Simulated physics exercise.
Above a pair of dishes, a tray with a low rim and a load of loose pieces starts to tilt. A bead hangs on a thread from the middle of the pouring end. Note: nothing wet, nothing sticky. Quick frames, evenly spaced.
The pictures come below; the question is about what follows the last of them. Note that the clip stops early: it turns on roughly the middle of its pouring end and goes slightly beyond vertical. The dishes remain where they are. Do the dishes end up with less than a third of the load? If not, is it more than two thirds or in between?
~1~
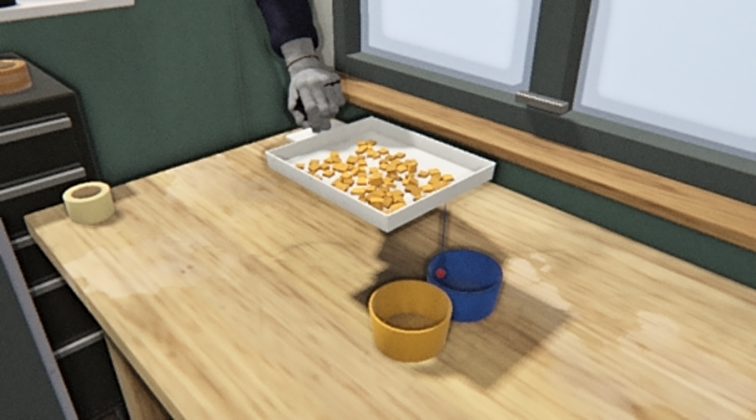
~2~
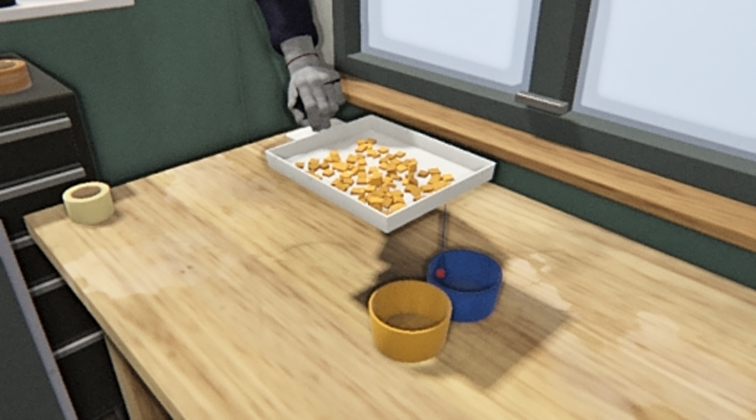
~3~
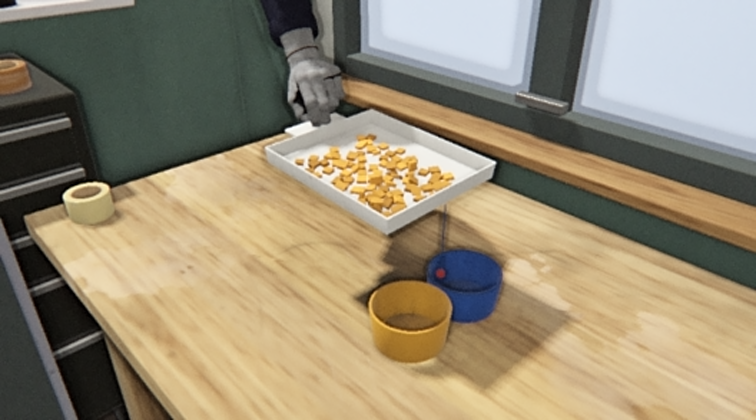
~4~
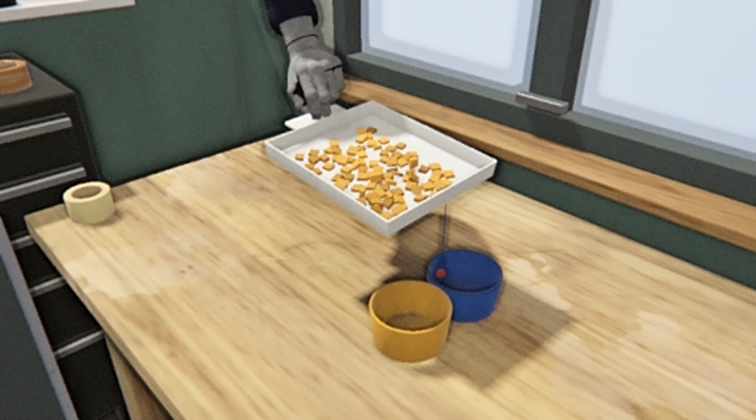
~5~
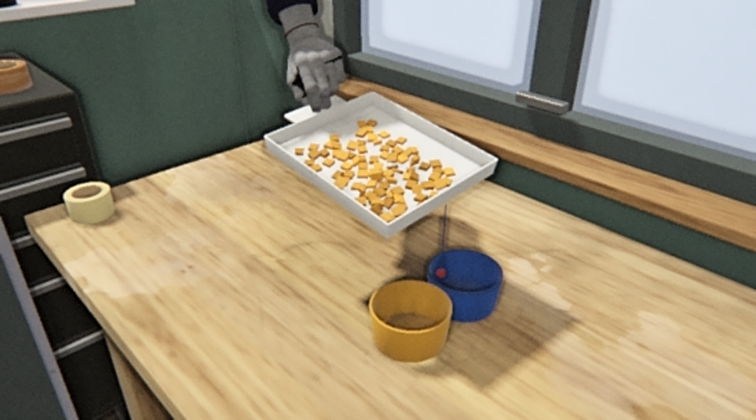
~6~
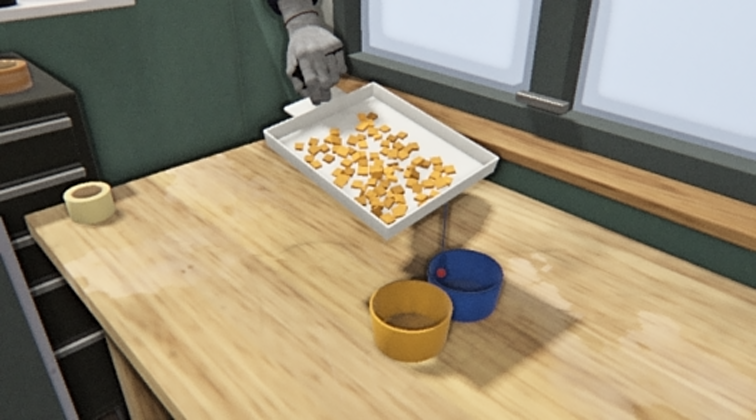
No, more than two thirds.
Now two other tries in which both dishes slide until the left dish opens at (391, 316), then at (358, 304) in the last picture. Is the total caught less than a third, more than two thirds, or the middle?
Taking the two places in turn, the answer is over two thirds and then the middle third.
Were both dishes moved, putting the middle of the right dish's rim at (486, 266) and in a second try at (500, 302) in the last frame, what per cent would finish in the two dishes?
In order, 30 % and 0 %.
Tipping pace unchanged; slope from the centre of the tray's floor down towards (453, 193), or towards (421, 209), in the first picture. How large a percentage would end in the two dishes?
About 40 and 50 percent.
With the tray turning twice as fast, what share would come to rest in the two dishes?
Roughly 80 percent.
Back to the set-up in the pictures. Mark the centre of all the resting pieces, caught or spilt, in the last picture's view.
I'd mark it at roughly (402, 337).
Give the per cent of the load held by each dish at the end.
So the left dish gets 80 % of the load, while the right one gets 0 %.
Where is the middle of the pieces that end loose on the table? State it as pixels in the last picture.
Somewhere near (355, 399), I think.
Just after the last frame, tray tipped steeply; every one on the tray.
A moment on, tray tipped right over; roughly two thirds on the tray; roughly a quarter in the left dish; about a tenth outside both; just a few in the air.
Further on, tray tipped past a quarter turn; the larger part in the left dish; roughly a quarter outside both.
When it is over, tray tipped past a quarter turn; the larger part in the left dish; not one in the right dish; roughly a quarter outside both.
